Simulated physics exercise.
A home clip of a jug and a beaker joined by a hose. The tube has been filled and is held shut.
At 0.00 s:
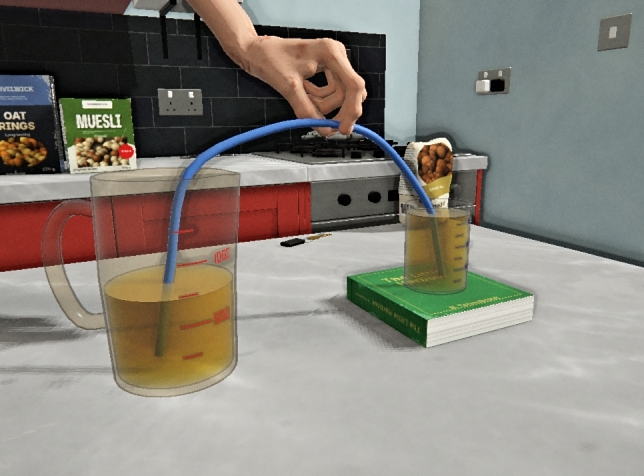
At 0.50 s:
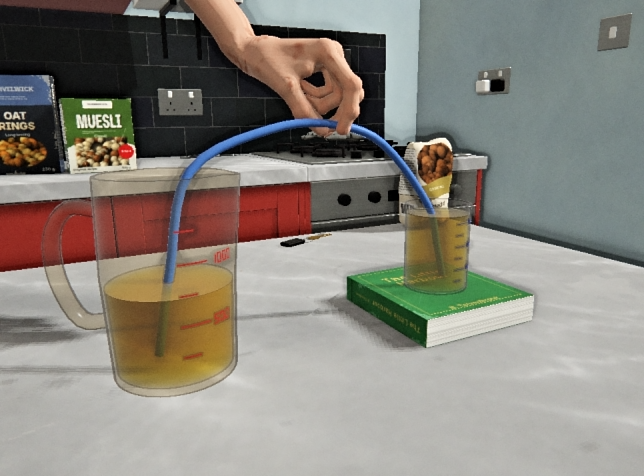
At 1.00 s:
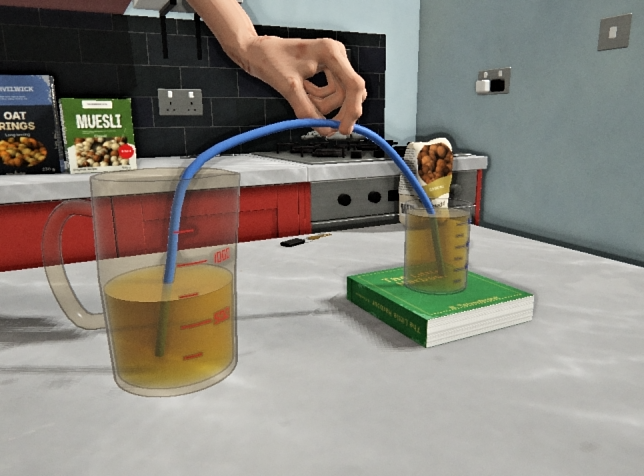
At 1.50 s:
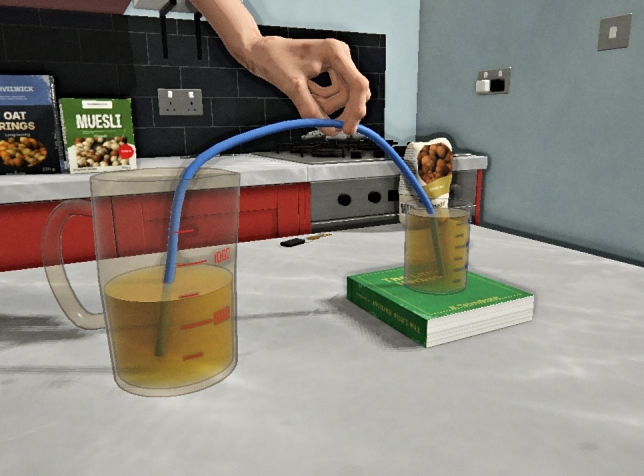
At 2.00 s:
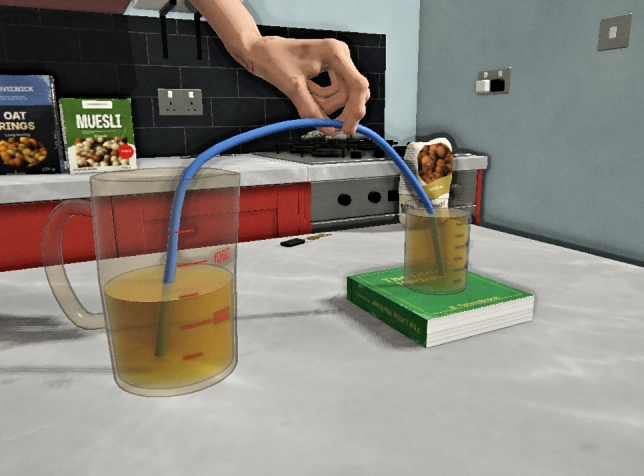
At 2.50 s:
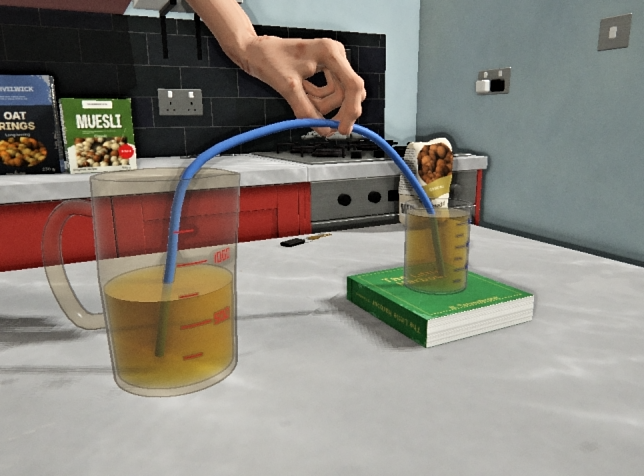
In a kitchen with red cabinets and black wall tiles, a pale worktop is seen from slightly above. A clear jug about half full of amber liquid stands at left, joined by an arched blue hose to a smaller, nearly full beaker on a green book at right. A hand pinches the hose near its top, and nothing visibly moves, with both liquid levels and the camera staying still.
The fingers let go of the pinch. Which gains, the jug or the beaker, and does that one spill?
The apple juice goes into the left one; the receiving one stays below its rim.
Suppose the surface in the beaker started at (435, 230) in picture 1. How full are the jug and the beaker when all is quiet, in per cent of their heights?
About 45 and 55 per cent.
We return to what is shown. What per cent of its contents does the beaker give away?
About 30 per cent.
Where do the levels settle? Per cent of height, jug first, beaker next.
About 50 and 60 per cent.
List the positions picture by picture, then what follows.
The first frame shows fingers on the hose; jug (169, 270) about half full, on the top itself; beaker (437, 243) nearly full, up on the book.
The second frame shows still shut; jug about half full, surface at (170, 281); beaker nearly full, surface at (438, 213).
In the third frame, the hose is pinched; jug (169, 270) about half full; beaker (437, 243) nearly full.
The fourth frame shows nothing flows; jug about half full, surface at (170, 281); beaker nearly full, surface at (438, 213).
The fifth frame shows fingers on the hose; jug (169, 270) about half full, on the top itself; beaker (437, 243) nearly full, up on the book.
The sixth frame shows still shut; jug about half full, surface at (170, 281); beaker nearly full, surface at (438, 213).
After 8.0 s, the jug is about half full; the beaker is about three quarters full.
After 20.0 s, the jug is about half full; the beaker is about two thirds full.
After 45.0 s, the jug is about half full; the beaker is about two thirds full; the two surfaces are level.
